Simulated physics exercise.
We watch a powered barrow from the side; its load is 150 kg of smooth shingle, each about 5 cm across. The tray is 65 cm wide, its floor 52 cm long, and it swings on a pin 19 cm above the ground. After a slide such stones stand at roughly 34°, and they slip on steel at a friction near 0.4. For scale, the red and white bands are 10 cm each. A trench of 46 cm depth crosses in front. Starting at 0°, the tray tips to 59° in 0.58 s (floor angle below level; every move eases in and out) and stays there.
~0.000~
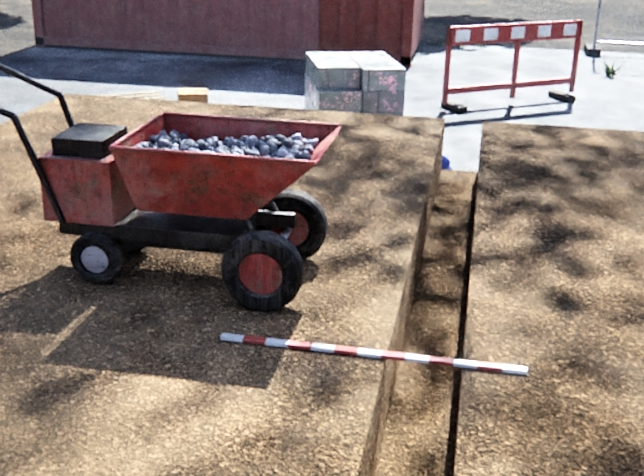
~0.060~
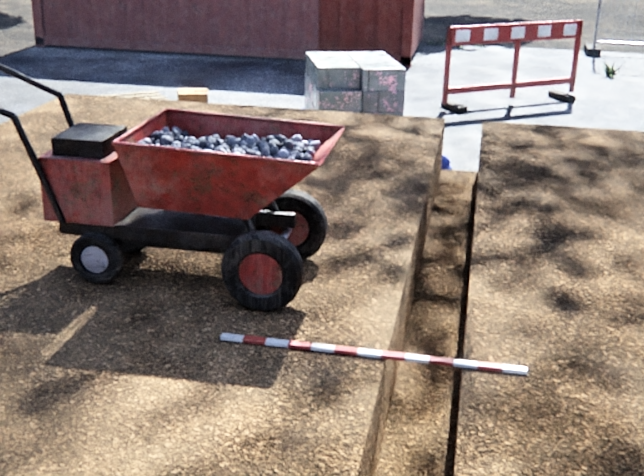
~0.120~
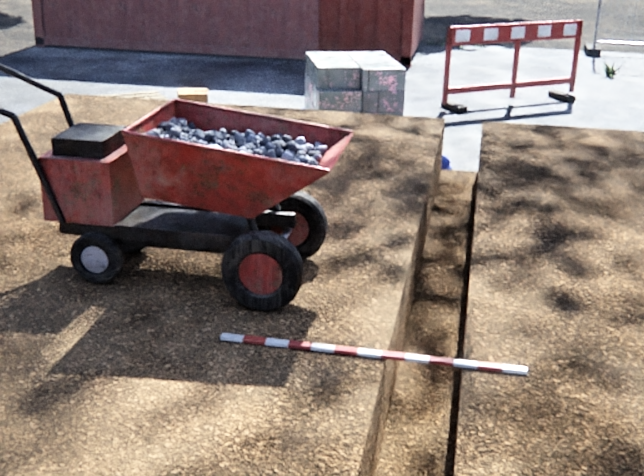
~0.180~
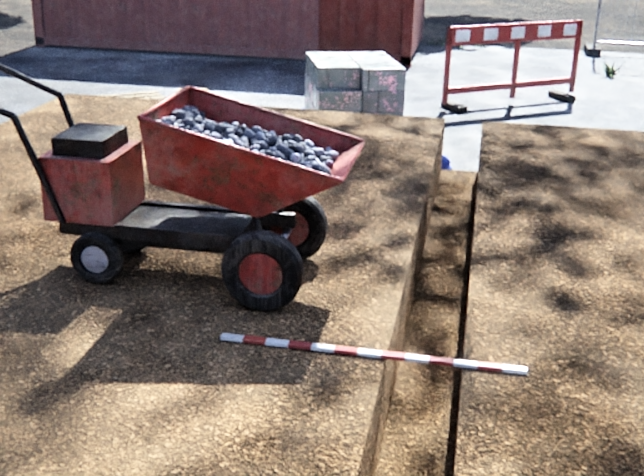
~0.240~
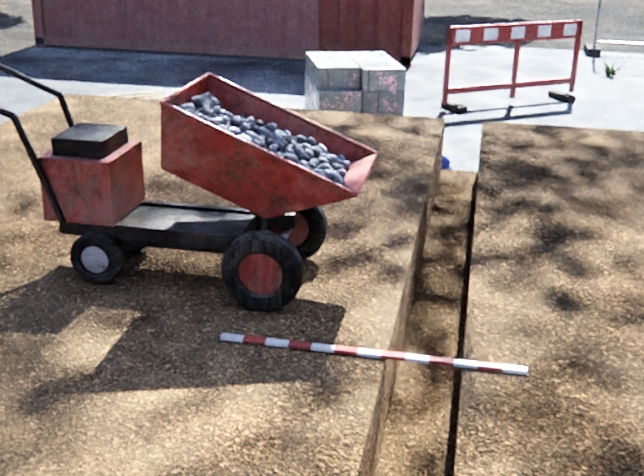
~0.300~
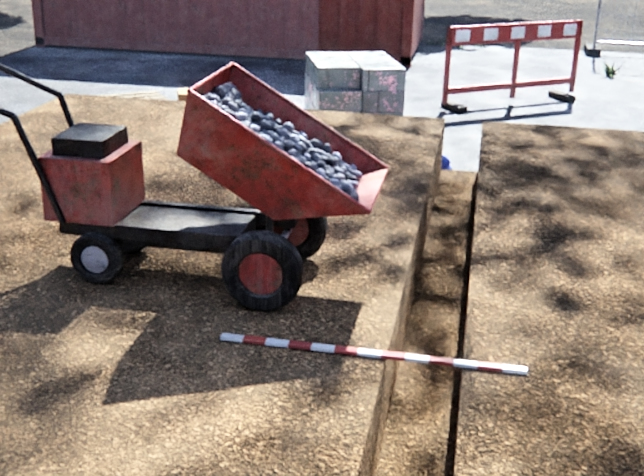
On a sunlit patch of brown, gritty ground cut by a narrow trench, seen from the side and slightly above, the view stays still. A red barrow with black wheels and handles stands at left, its tray loaded with grey stones, with a red-and-white striped pole in front and pale blocks and a barrier behind. The tray slides forward and tilts steadily down to the right, its rear rising.
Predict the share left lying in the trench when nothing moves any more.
Roughly 68 per cent ends in the trench.
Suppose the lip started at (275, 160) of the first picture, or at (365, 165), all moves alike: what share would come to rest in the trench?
About 85 and 25 per cent.
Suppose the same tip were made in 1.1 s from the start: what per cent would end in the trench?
It would be near 85 per cent.
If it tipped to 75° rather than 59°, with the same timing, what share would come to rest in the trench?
Then about 80 per cent.
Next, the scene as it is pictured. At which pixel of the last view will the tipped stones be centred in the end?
Around (448, 359).
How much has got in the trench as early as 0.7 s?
About 15 per cent by then.
After 0.4 s the floor is at 49°; 100 % in the tray; the foremost stones are at (377, 220).
After 0.7 s the floor is at 59°; 87 % in the tray, 13 % in the trench; the foremost stones are at (451, 298).
After 1.0 s the floor is at 59°; 28 % in the tray, 41 % in the trench, 31 % past the trench; the foremost stones are at (605, 324).
After 3.0 s the floor is at 59°; 0 % in the tray, 68 % in the trench, 32 % past the trench; the foremost stones are past the picture's edge.
